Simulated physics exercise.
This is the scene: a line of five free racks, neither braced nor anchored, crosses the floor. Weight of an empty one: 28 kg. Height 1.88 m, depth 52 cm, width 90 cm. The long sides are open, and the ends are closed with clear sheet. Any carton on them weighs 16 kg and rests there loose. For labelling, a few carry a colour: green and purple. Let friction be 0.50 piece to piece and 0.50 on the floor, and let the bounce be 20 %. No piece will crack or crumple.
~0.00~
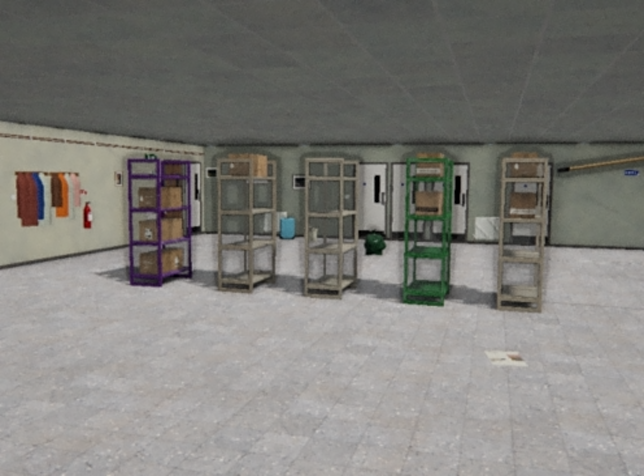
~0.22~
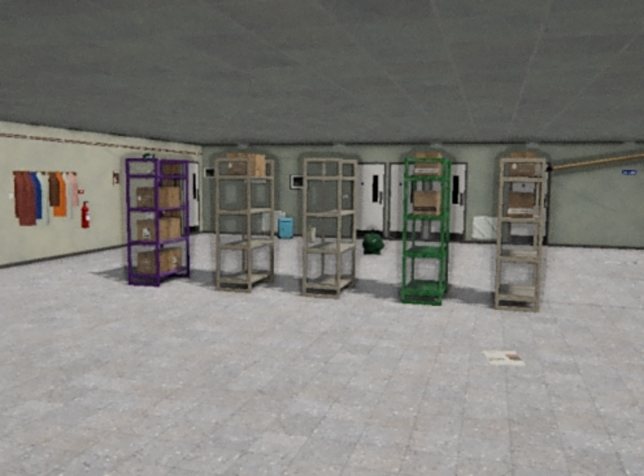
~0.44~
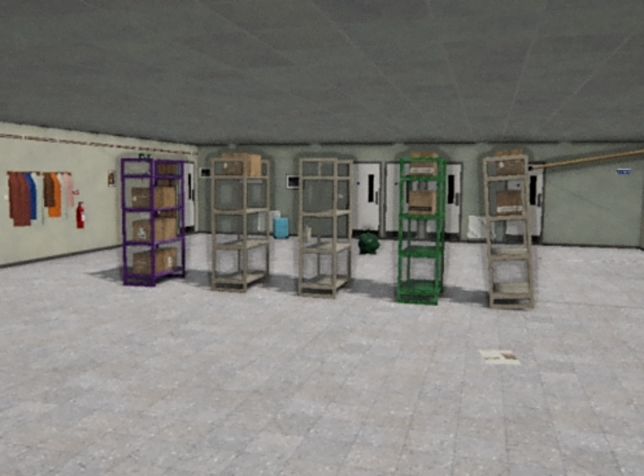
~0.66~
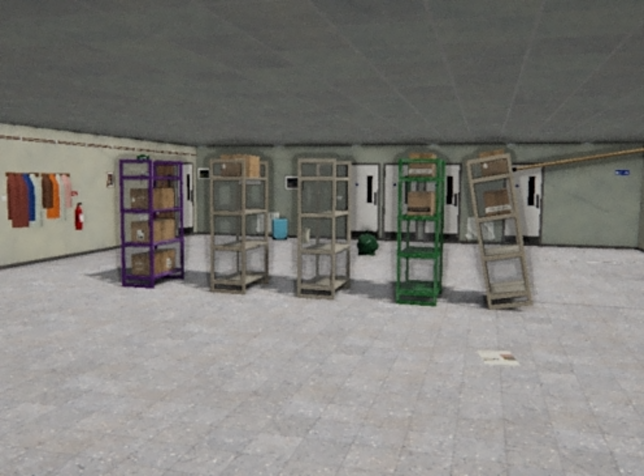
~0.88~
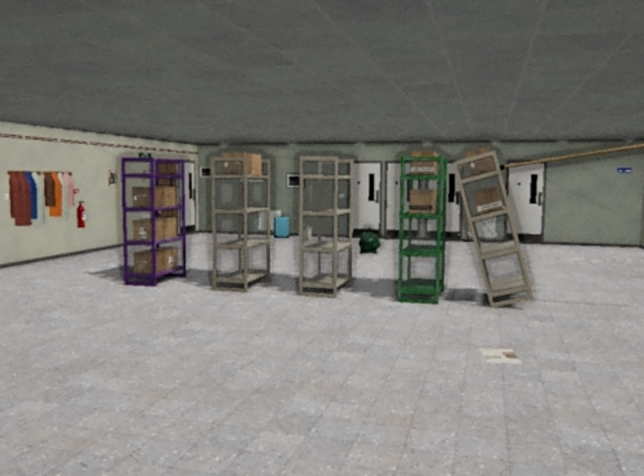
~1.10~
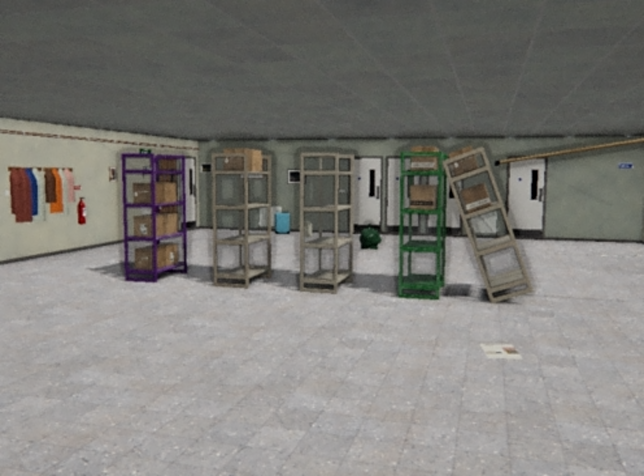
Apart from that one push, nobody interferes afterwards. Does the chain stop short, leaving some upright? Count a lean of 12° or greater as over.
No, it runs to the end.
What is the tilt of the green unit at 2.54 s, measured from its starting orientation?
Something like 25°, more or less.
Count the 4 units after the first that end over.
4.
After 2.54 s, 4 cartons spilt or dropped; 1 of the 4 other units over; green unit leaning 24°.
After 3.54 s, 8 cartons spilt or dropped; 3 of the 4 other units over; green unit leaning 60°.
After 4.88 s, 14 cartons spilt or dropped; 4 of the 4 other units over; green unit leaning 66°; purple unit leaning 61°.
At rest (6.1 s), 16 cartons spilt or dropped; 4 of the 4 other units over; purple unit lying flat; green unit leaning 66°. Not one is left standing. As the last picture would show them, middles, purple unit near (88, 257), green unit near (354, 245).
